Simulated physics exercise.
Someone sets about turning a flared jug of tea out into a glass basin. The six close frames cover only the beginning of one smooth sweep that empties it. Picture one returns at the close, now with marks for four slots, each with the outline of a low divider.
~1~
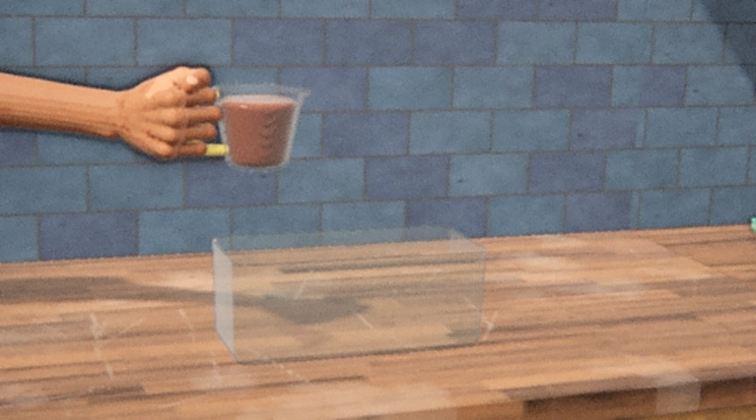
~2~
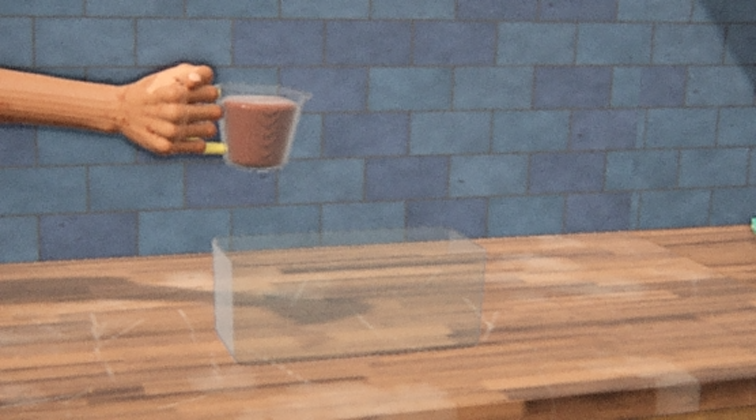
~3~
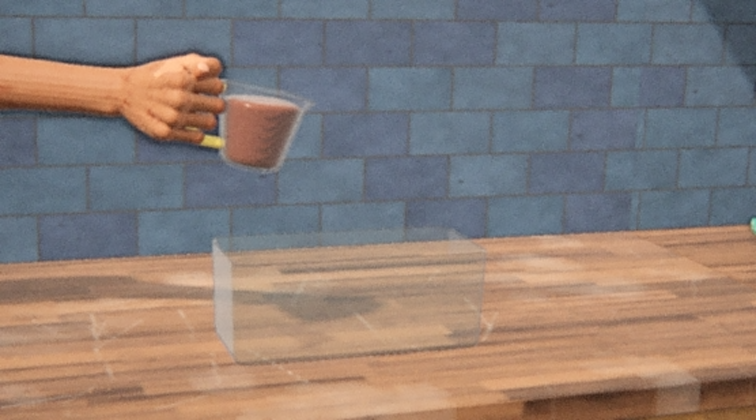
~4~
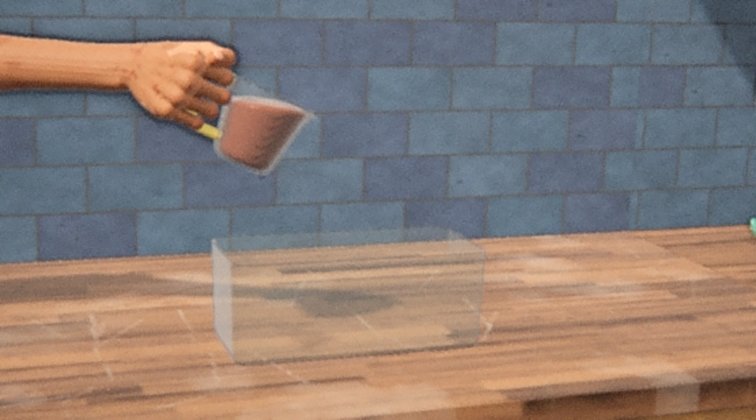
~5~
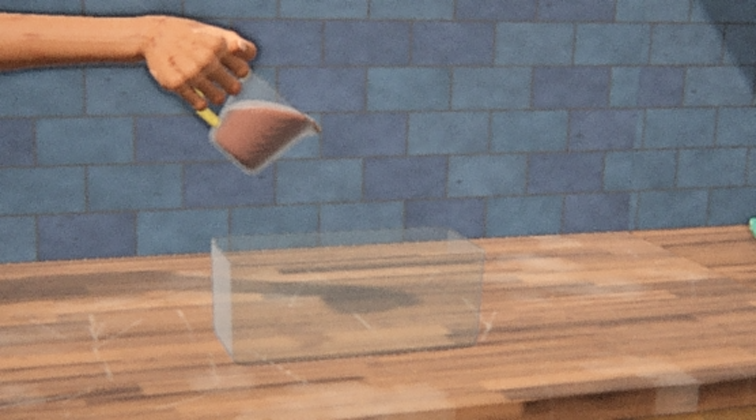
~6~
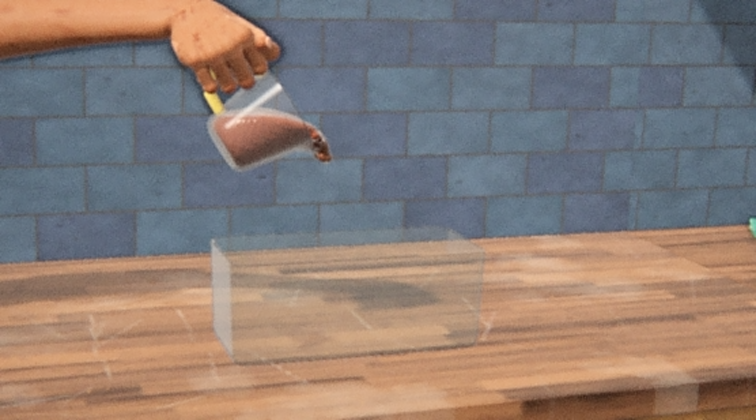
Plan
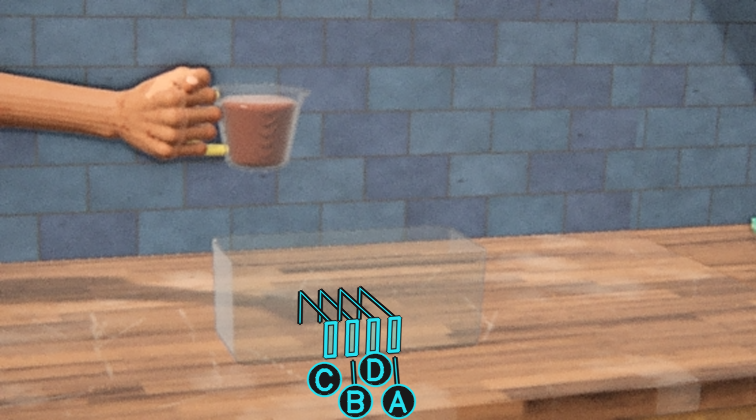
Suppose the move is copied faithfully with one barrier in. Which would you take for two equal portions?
B works best here.
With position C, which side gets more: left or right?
The right one.
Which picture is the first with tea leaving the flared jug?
Picture 5.
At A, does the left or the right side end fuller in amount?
More ends on the left.
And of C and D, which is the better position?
That is position D.
On the marked copy, A at (395, 358); B at (352, 361); C at (331, 363); D at (374, 359).
Choosing A, about 89 % ends left of the wall and 7 % right of it; 4 % is lost outside.
Choosing B, about 46 % ends left of the wall and 50 % right of it; 3 % is lost outside.
Choosing C, about 11 % ends left of the wall and 86 % right of it.
Choosing D, about 72 % ends left of the wall and 25 % right of it; 3 % is lost outside.
